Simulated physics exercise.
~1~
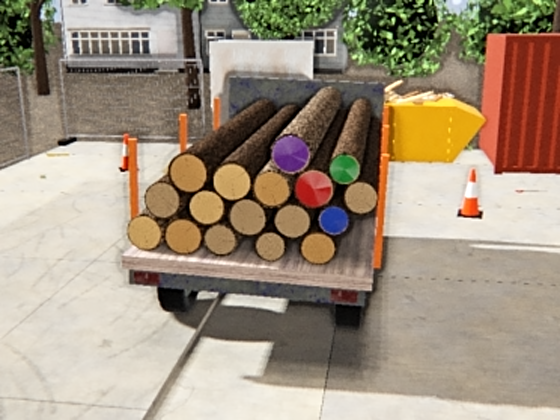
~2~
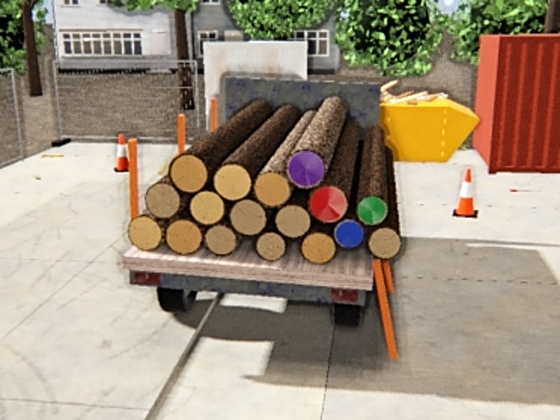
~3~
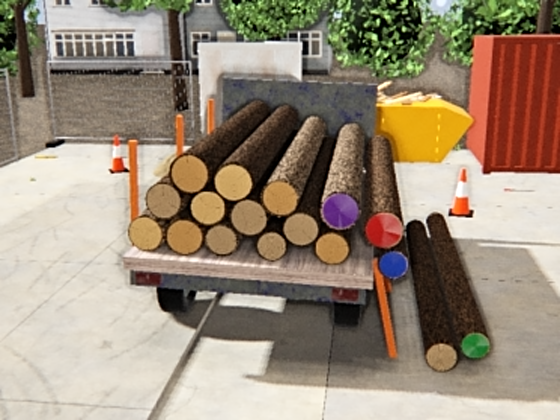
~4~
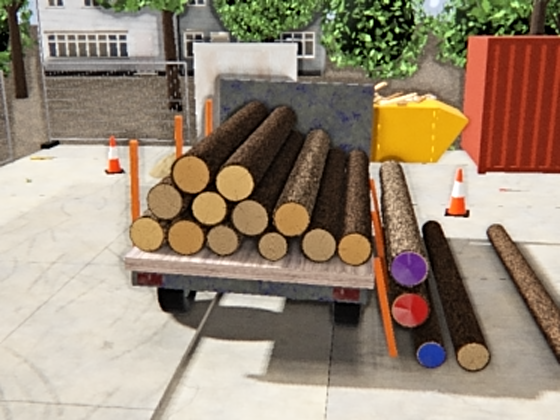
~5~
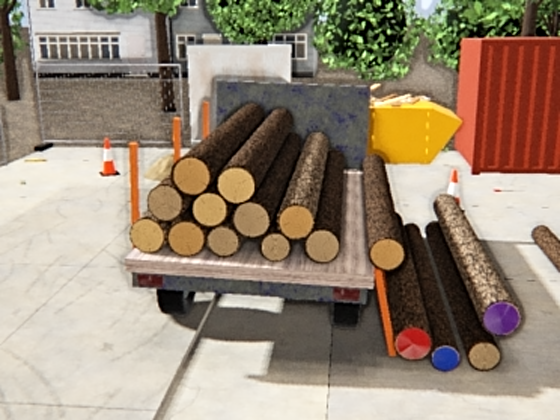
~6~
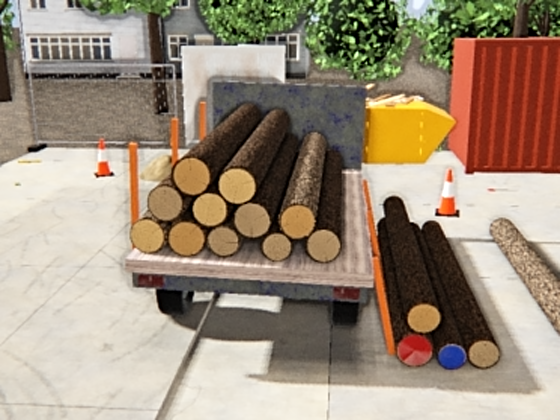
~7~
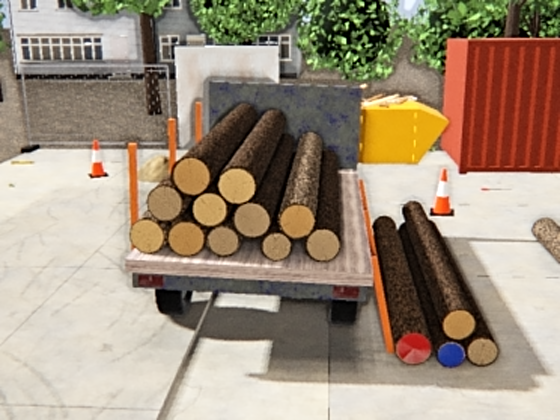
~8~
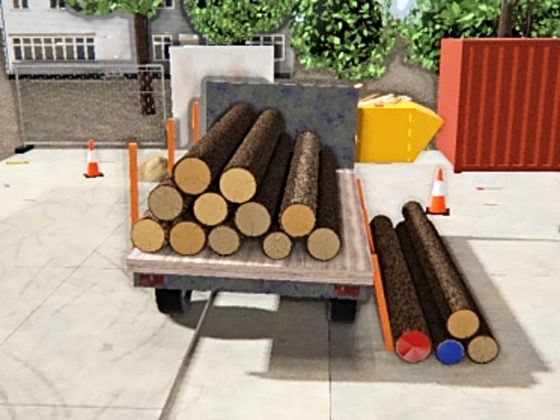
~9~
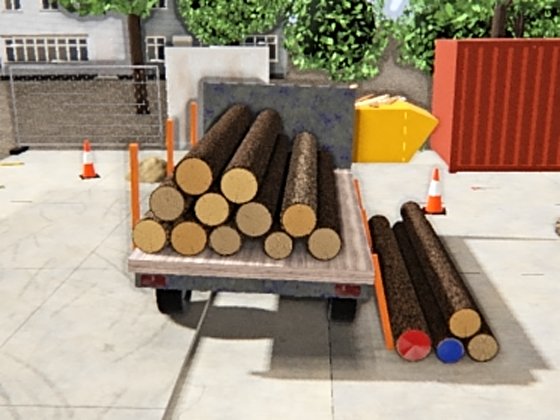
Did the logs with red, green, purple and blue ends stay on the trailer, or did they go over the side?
All four went over the right side to the ground. The red and blue ones came to rest close beside the trailer, while the green and purple ones rolled farther off to the right.
